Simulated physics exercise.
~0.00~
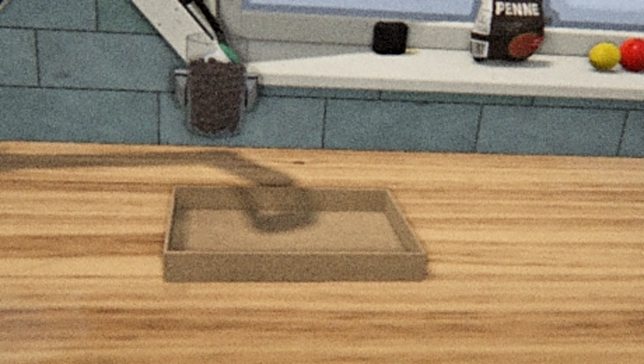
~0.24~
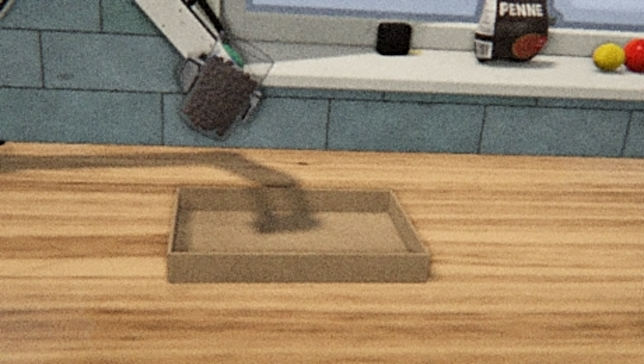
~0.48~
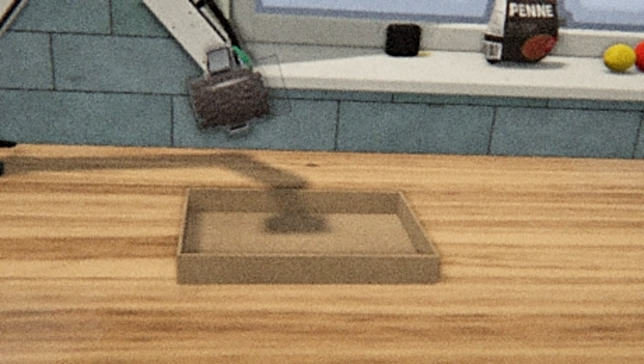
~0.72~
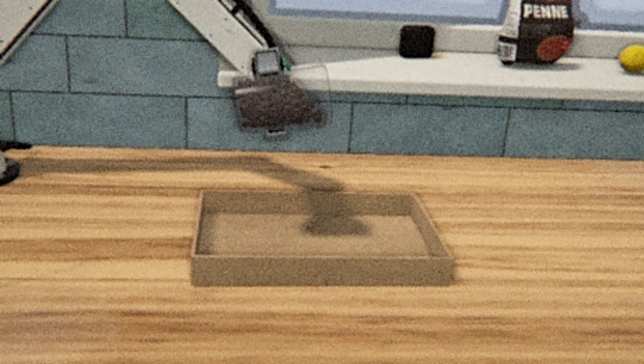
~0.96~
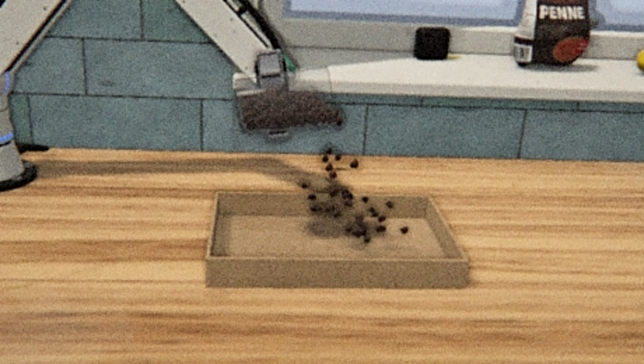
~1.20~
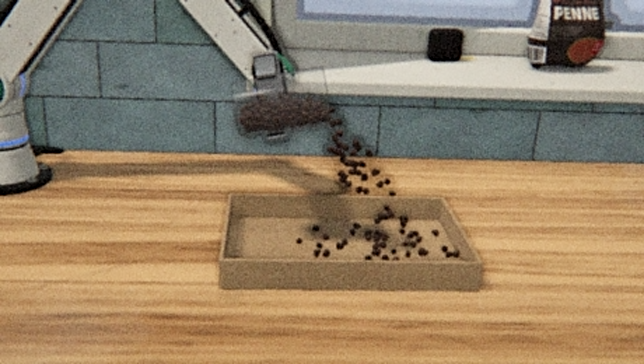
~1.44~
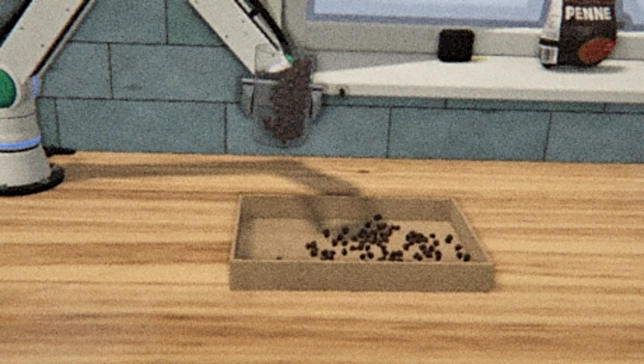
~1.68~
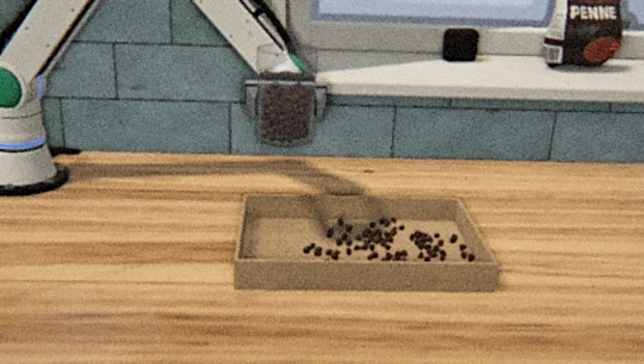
On a wooden kitchen counter, seen from the front and slightly above, a shallow tan tray sits before a blue-grey tiled wall and a white windowsill holding a dark penne bag and yellow and red round items. At the upper left, a white robot arm holds a clear tumbler filled with dark brown beans. The arm tips the tumbler rightward onto its side as the view drifts left. Beans spill over the rim and scatter across the tray. The arm then turns the tumbler upright, still holding many beans, while a loose cluster rests in the tray.
